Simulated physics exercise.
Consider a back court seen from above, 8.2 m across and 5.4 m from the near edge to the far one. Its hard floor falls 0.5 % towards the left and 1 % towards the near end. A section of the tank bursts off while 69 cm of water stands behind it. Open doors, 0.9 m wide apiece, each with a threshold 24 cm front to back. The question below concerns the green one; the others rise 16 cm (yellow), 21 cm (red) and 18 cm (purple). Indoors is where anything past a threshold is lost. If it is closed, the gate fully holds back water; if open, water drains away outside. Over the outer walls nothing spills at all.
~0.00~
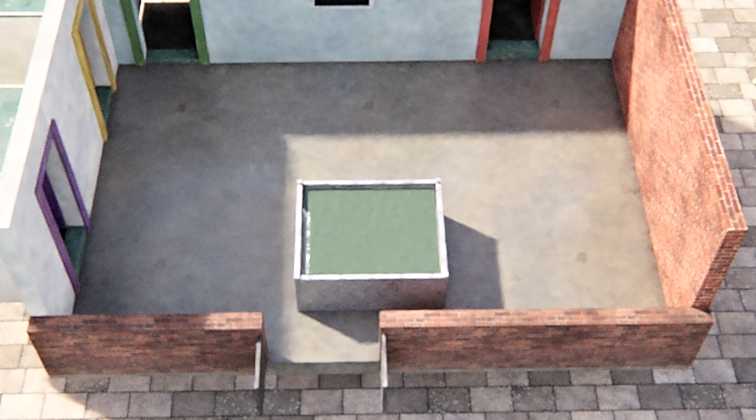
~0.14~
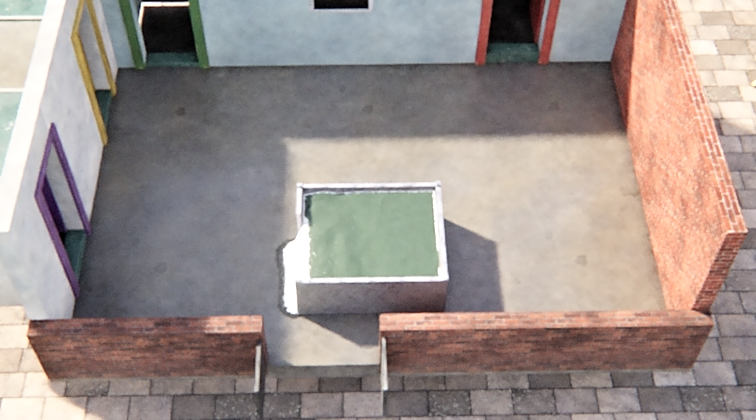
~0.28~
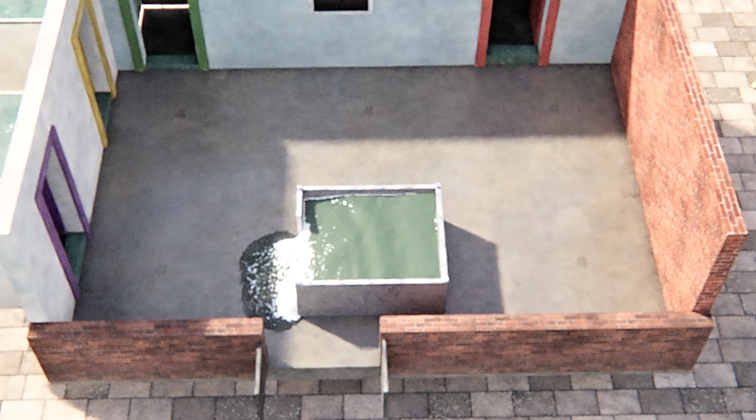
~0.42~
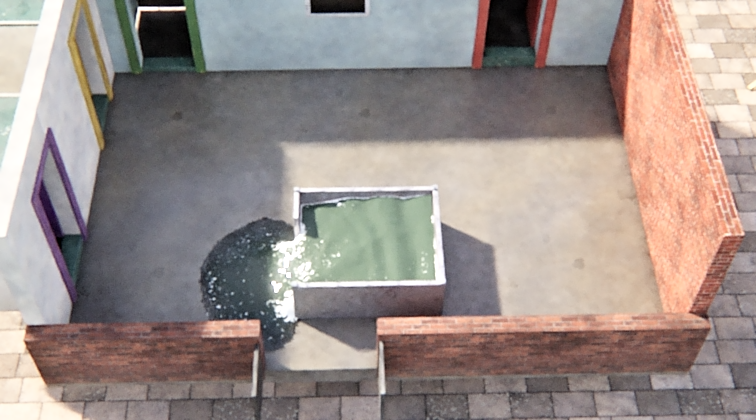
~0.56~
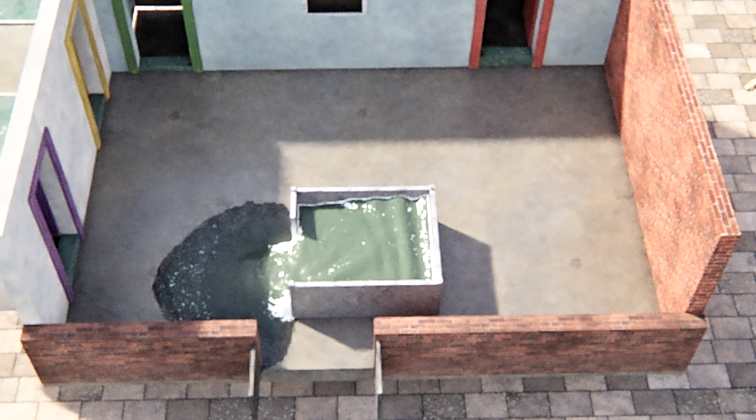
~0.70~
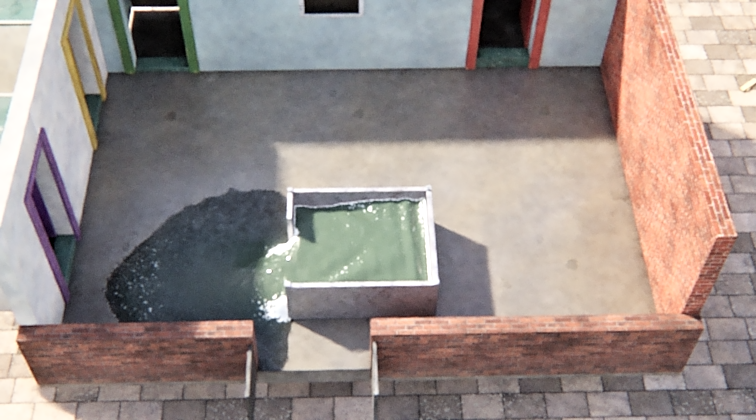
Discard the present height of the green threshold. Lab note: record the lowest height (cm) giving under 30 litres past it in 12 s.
Lowest height: 13 cm.
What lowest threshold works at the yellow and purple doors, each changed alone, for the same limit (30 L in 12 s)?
You'd want some 7.0 cm at yellow and some 22 cm at purple.
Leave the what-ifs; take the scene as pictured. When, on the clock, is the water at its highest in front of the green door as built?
Near 4.0 seconds.
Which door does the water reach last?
Door: Red.
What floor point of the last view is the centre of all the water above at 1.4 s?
I'd put it close to (272, 281).
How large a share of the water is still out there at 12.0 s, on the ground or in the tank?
About 88 in every hundred.
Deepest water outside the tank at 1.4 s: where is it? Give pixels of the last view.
(56, 359).
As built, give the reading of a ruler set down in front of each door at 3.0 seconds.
Door by door, in centimetres - yellow 8, red 0, purple 23, green 3.
After 1.4 s water covers 20 % of the floor, deepest (50 cm) near (56, 359); it has not reached the green door.
After 3.0 s water covers 25 % of the floor, deepest (30 cm) near (141, 334); it has not reached the green door.
After 12.0 s water covers 95 % of the floor, deepest (10 cm) near (659, 346); 4 cm at the green door, 81 litres in over its 9 cm threshold.
At the green door as built, the water arrived by 3.1 s and peaked near 21 cm at 4.2 s.
Run again over the same 12 s with other heights there, 44 litres in over 11.5 cm, 14 litres over 15.5 cm. The limit of 30 litres is kept from about 13 cm up.
